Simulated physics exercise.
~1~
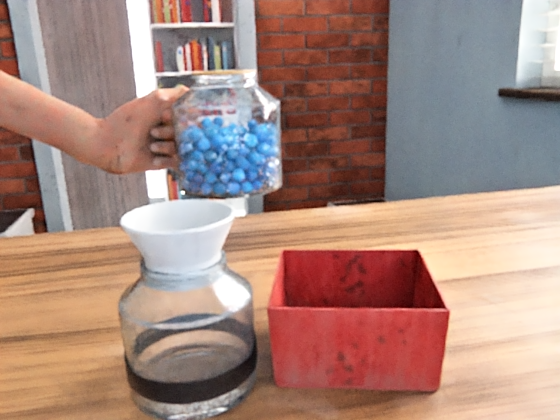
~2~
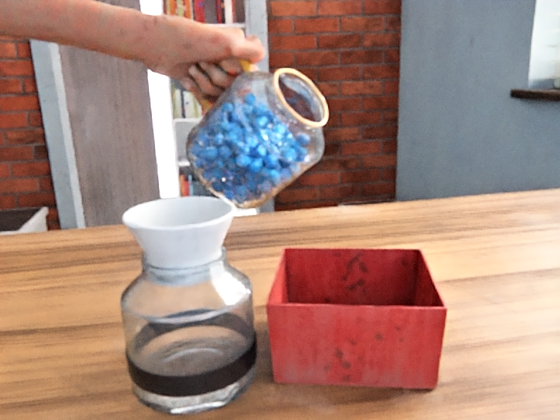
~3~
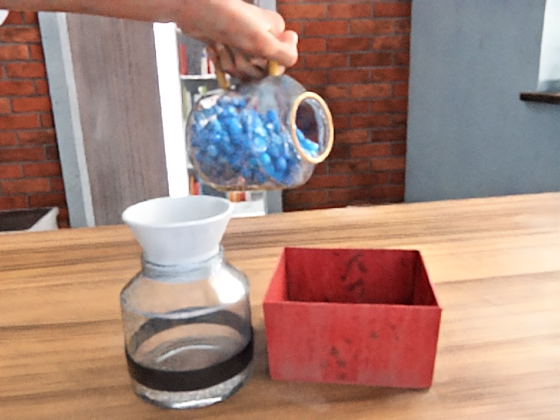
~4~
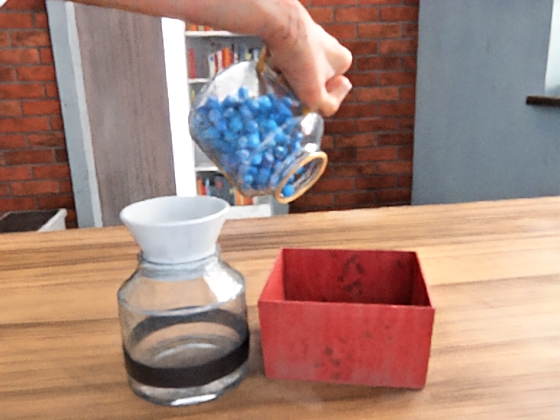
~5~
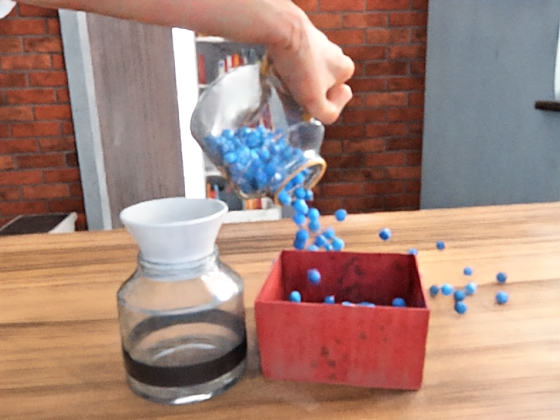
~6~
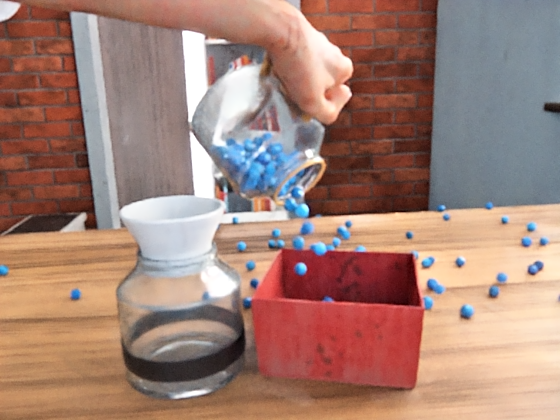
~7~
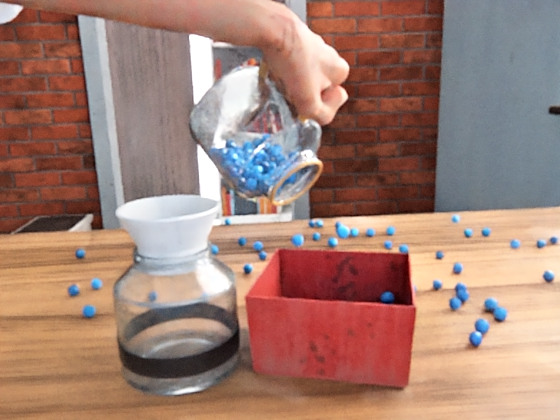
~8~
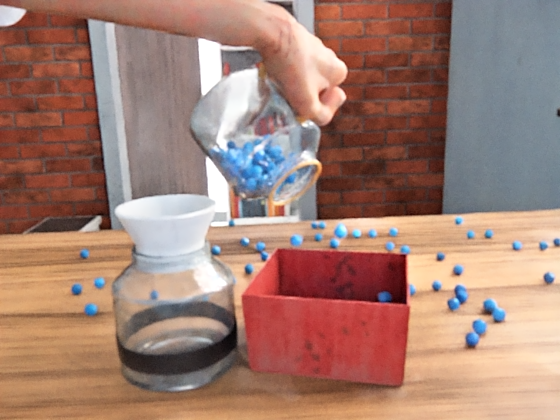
On a wooden table, a hand tipping a jar of blue balls over a red tin, many scattering outside, some staying in the jar.
